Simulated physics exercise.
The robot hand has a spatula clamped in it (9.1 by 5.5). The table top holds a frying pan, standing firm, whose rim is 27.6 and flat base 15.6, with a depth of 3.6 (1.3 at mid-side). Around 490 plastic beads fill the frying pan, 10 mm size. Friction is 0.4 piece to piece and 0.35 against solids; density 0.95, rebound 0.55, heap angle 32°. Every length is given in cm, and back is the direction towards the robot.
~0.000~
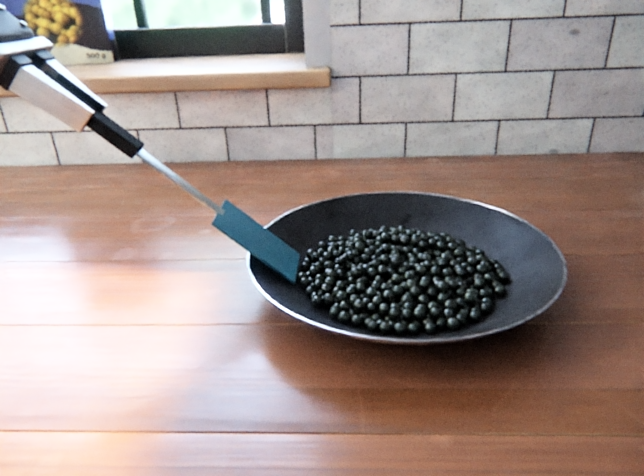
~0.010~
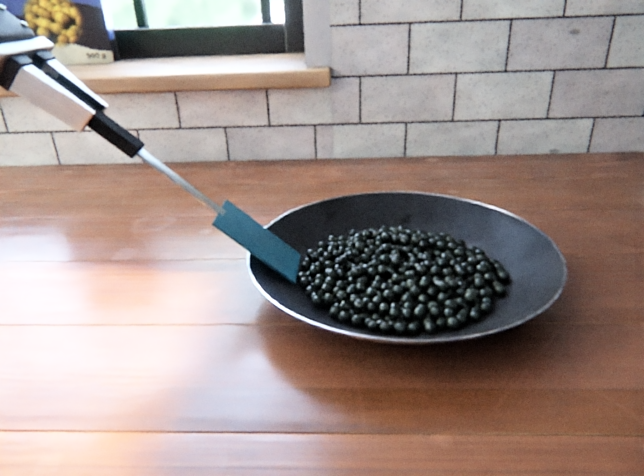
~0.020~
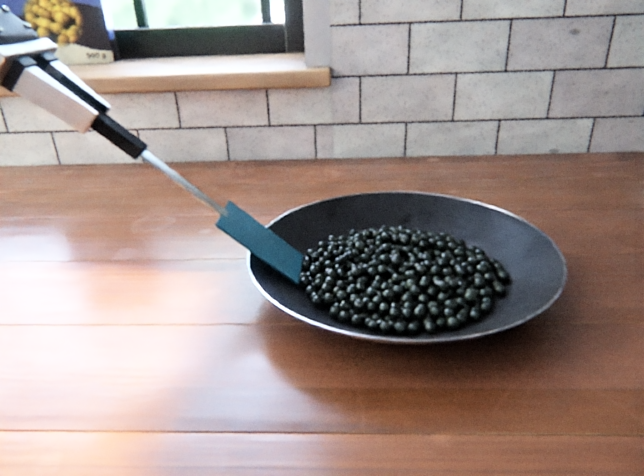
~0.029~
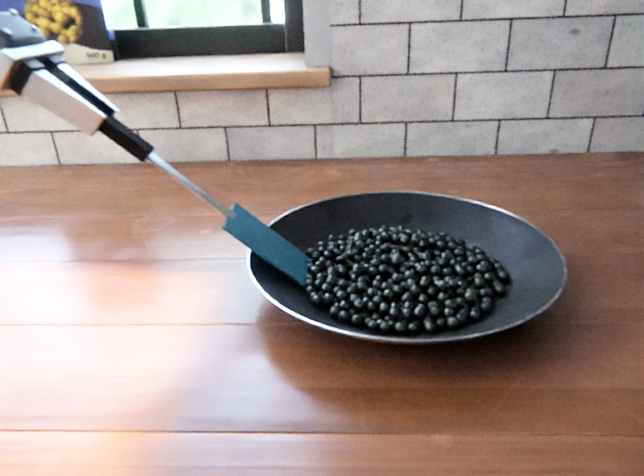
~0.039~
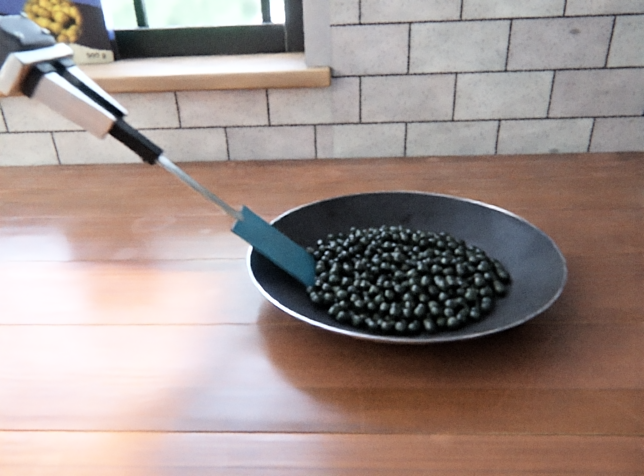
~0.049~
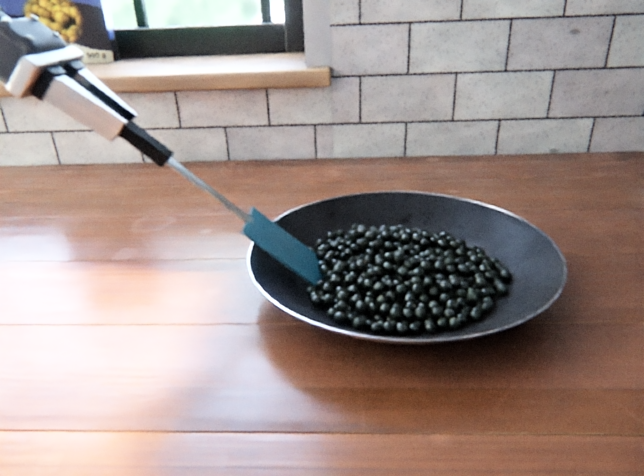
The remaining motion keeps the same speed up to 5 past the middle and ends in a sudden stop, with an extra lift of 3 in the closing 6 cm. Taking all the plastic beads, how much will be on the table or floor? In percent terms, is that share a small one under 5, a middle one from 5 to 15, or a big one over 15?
A small one.
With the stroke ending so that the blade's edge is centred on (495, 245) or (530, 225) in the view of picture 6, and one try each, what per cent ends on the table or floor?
Roughly 10 and 15 per cent.
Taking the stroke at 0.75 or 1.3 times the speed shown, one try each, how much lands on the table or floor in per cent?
Around 0 per cent, then around 5 per cent, would end on the table or floor.
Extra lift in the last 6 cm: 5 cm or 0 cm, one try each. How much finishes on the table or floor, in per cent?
First try about 5 %, second try about 0 %.
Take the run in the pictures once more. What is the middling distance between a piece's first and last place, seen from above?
Level distance of roughly 3 cm.
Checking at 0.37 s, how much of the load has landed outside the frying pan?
Around 0 %.
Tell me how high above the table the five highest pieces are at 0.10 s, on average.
Roughly 4 cm above the table.
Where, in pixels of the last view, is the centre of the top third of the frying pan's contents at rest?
It is centred around (478, 260).
By 0.10 s, sloping 42°, highest piece 5 above the table; 490 in the frying pan.
By 0.15 s, sloping 42°, highest piece 4 above the table; 490 in the frying pan.
By 0.37 s, sloping 42°, highest piece 5 above the table; 486 in the frying pan, 3 on the table or floor, 1 on the blade or in flight.
By 1.42 s, sloping 42°, highest piece 4 above the table; 486 in the frying pan, 4 on the table or floor.
Final count, 486 in the frying pan, 4 on the table or floor. That is 1 % on the table or floor.
